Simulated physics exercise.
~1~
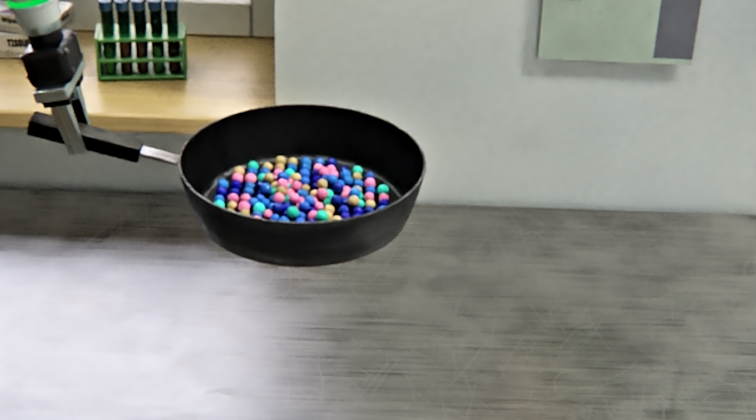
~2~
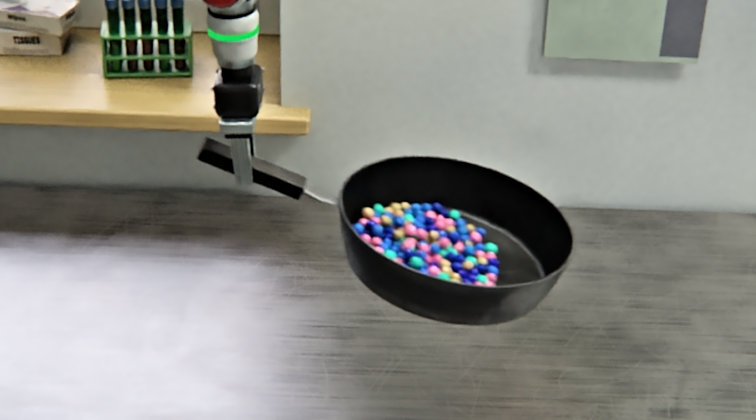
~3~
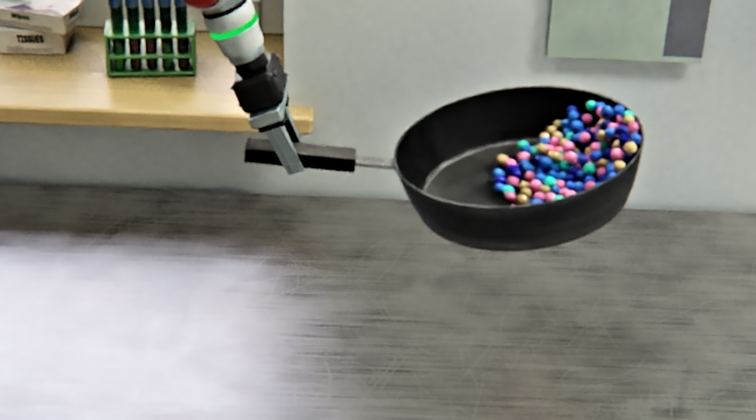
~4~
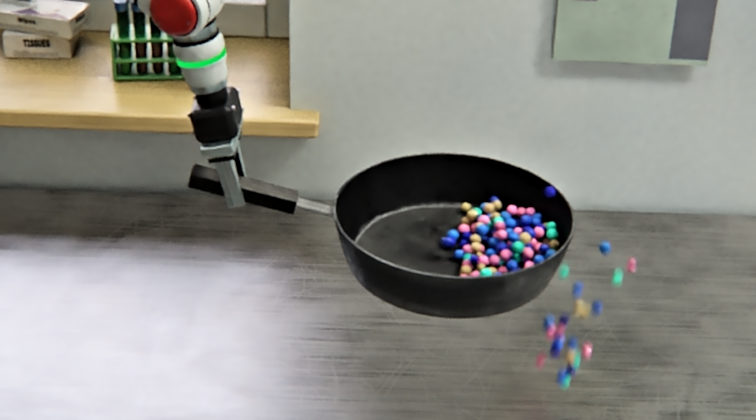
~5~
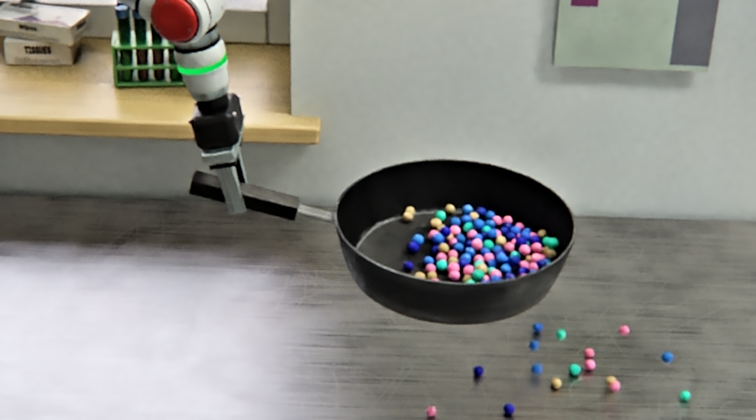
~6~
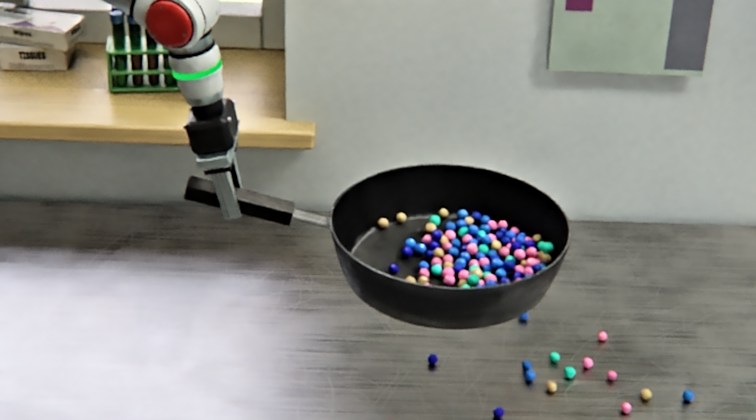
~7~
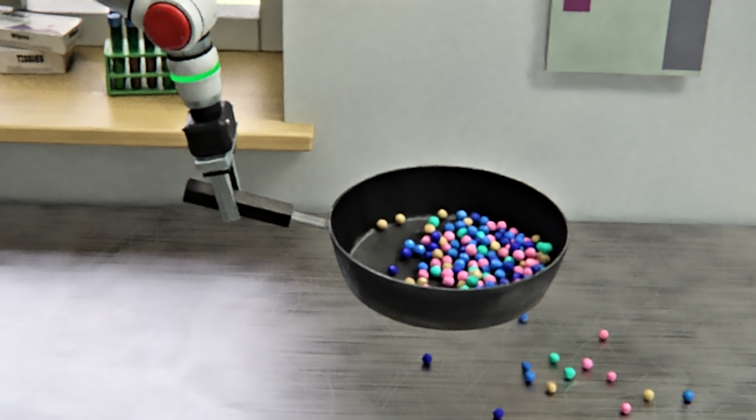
We see a robot arm swing a black frying pan of small colourful balls to the right, tilt it and pull it back left, sending some balls over the right rim; the pan then stays level, most balls still inside and a scattering resting on the grey surface below.
